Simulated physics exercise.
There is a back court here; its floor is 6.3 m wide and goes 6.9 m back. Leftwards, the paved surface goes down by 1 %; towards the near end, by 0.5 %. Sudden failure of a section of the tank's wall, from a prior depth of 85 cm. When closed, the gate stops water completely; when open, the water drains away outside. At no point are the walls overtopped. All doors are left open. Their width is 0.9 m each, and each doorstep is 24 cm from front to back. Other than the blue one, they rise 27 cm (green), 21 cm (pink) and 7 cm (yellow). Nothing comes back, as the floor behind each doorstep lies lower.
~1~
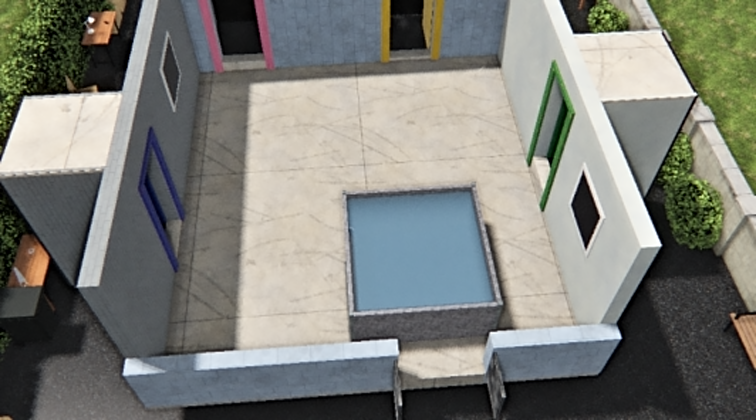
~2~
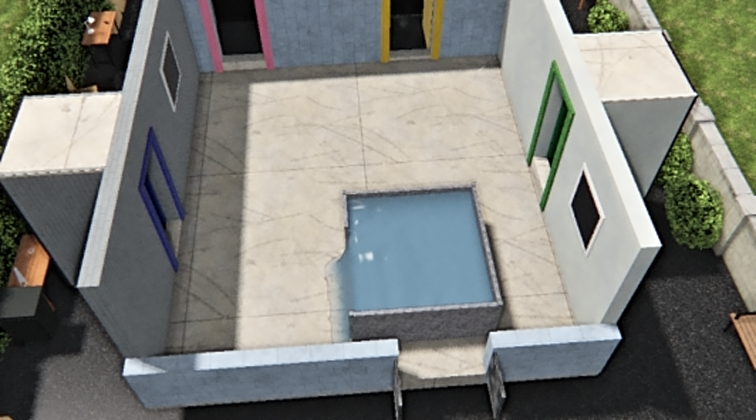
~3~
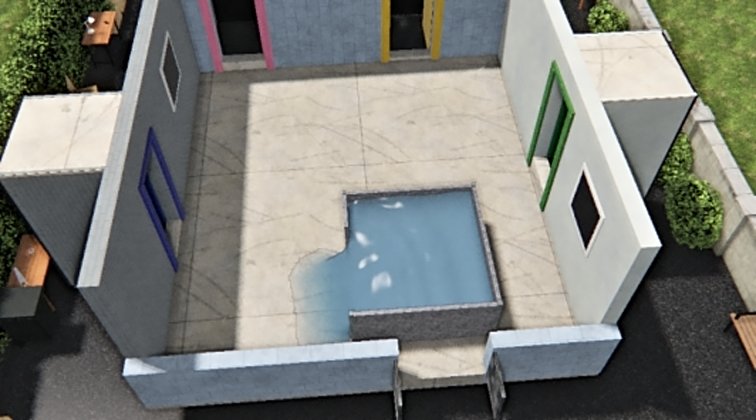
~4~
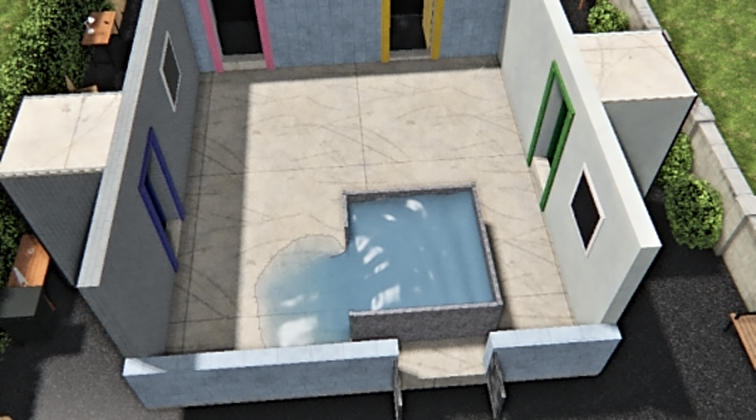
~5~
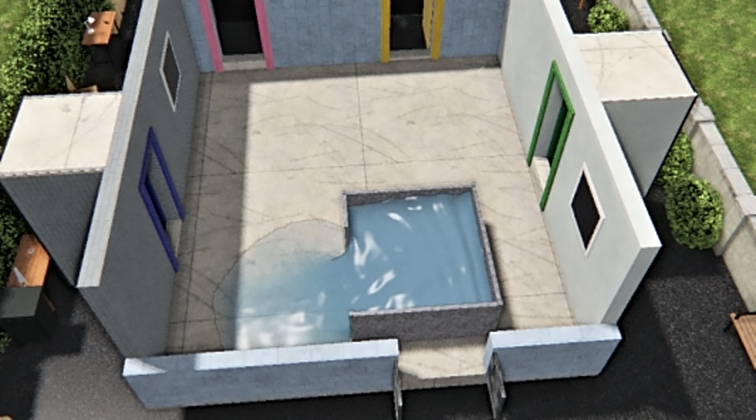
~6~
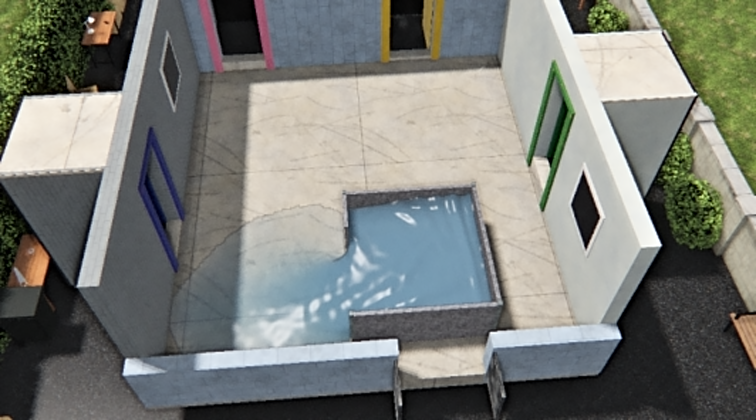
Water pouring through a gap in the left side of a raised tank, spreading leftward across the near end of a pale walled courtyard.
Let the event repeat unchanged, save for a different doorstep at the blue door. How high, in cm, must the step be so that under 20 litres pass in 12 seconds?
Roughly 27 cm.
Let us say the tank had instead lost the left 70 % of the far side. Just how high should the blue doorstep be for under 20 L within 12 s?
Near 5.5 cm.
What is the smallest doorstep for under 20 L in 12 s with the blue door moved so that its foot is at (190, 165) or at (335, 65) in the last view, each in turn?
Around 9.5 and 14.0 cm respectively.
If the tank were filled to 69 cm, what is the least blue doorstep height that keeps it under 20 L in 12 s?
Roughly 21 cm high.
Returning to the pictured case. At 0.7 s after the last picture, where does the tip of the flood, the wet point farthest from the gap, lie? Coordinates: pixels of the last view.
Pixel: About (187, 186).
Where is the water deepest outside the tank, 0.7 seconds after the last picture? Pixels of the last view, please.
About (188, 370).
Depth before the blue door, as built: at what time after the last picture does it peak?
I'd guess close to 1.4 seconds.
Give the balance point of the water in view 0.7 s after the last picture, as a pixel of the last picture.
Approximately (342, 292).
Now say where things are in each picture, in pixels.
In the first picture, still water, 85 cm deep, in the tank at (417, 248); the blue door at (164, 206) is dry.
In the second picture, the front is at (330, 274), 0.3 m from the gap at (352, 288); 0.4 m2 of floor is wet, 85 cm left at the back.
In the third picture, the front is at (297, 292), 0.9 m from the gap at (352, 290); 1.4 m2 of floor is wet, 85 cm left at the back.
In the fourth picture, the front is at (260, 295), 1.5 m from the gap at (352, 291); 2.8 m2 of floor is wet, 82 cm left at the back.
In the fifth picture, water pours out at (352, 292) and has run 2.1 m, to (218, 301); about 10 cm deep outside, 73 cm at the back.
In the sixth picture, the gap is at (352, 292), the front 2.8 m out at (174, 321); the back of the tank holds 73 cm; the blue door at (164, 206), 3.2 m from the gap, is still 0.7 m from the nearest water.
Then, 0.7 s after the last picture water covers 25 % of the floor, deepest (75 cm) near (188, 370); 21 cm at the blue door, 25 litres in over its 6 cm doorstep.
Then, 2.3 s after the last picture water covers 40 % of the floor, deepest (40 cm) near (164, 372); 19 cm at the blue door, 192 litres in over its 6 cm doorstep.
Then, 11.3 s after the last picture water covers 100 % of the floor, deepest (17 cm) near (498, 335); 7 cm at the blue door, 363 litres in over its 6 cm doorstep.
At the blue door as built, the water peaked near 26 cm, 1.3 s after the last picture.
Run again over the same 12 s with other heights there, 32 litres in over 24.5 cm, 3 litres over 33.5 cm. The limit of 20 litres is kept from about 27 cm up.
